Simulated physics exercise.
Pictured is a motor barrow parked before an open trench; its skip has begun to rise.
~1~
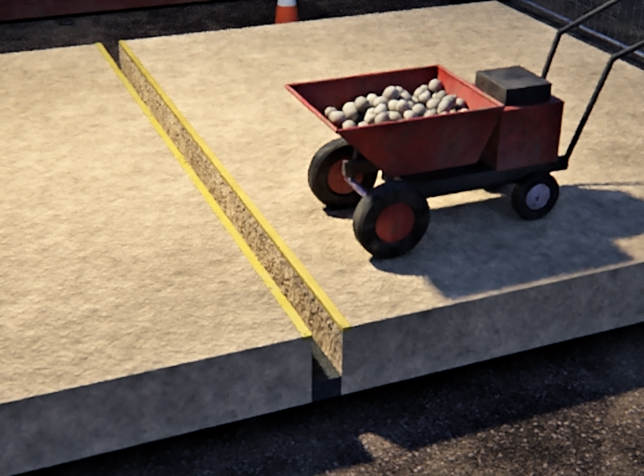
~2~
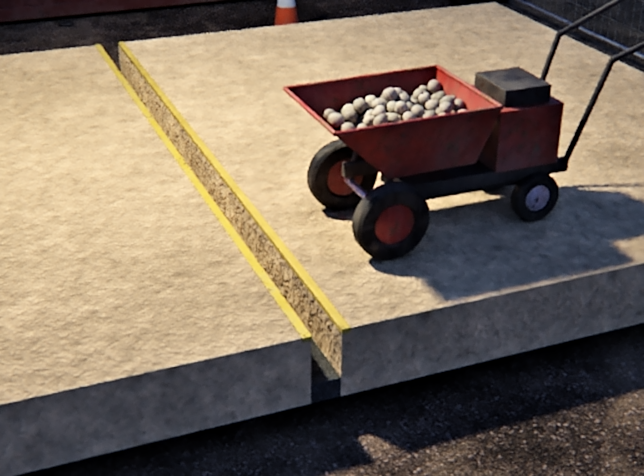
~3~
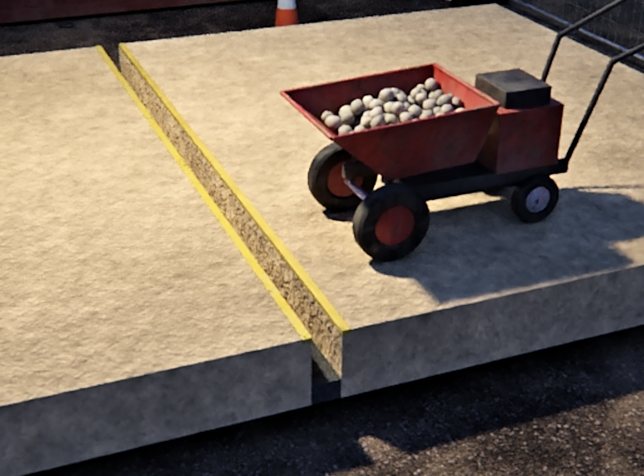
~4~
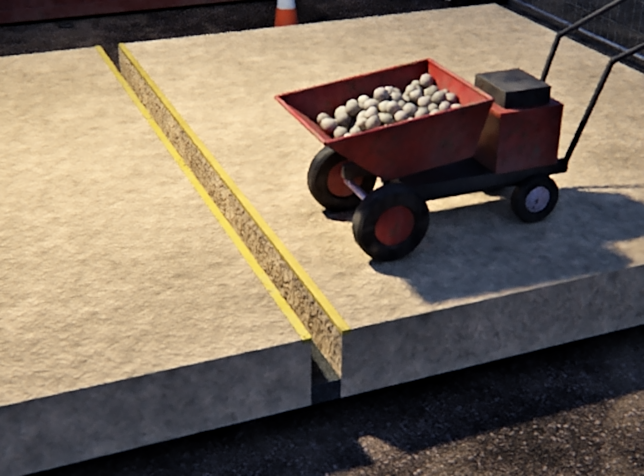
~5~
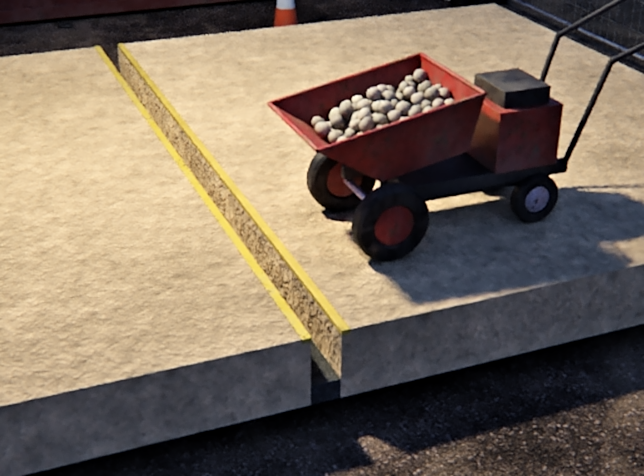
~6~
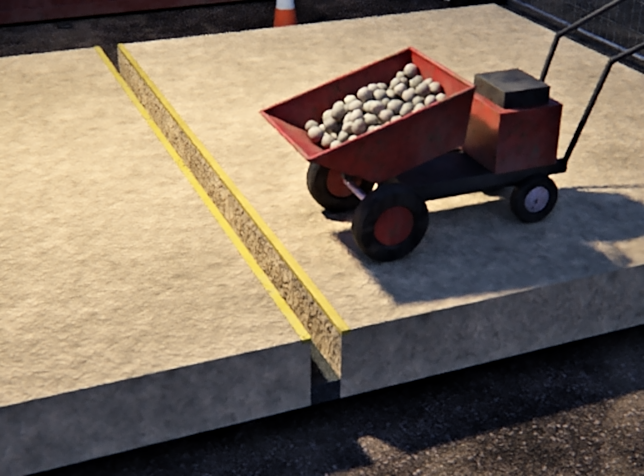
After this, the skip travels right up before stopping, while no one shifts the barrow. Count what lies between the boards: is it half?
Ends mostly outside.
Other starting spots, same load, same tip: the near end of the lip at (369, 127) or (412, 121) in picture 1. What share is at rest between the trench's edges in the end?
Roughly 40 per cent at the first spot and 30 per cent at the second.
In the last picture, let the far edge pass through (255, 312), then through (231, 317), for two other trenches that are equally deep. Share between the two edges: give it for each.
Lab note: Try one 80 per cent, try two 100 per cent.
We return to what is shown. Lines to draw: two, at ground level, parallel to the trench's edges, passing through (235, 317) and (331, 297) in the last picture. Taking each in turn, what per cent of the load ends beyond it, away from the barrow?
Near 30 % and near 60 %, in that order.
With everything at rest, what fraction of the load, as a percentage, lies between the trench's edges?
My estimate is some 15 %.
Shortly afterwards, skip tipped steeply; the whole lot in the skip.
Next, skip tipped right over; near two thirds in the skip; only a few in or heaped over the trench; near a quarter beyond it; only a few falling.
Some moments later, skip tipped right over; near a third in the skip; a little in or heaped over the trench; near half beyond it.
In the end, skip tipped right over; near a third in the skip; a little in or heaped over the trench; near half beyond it.
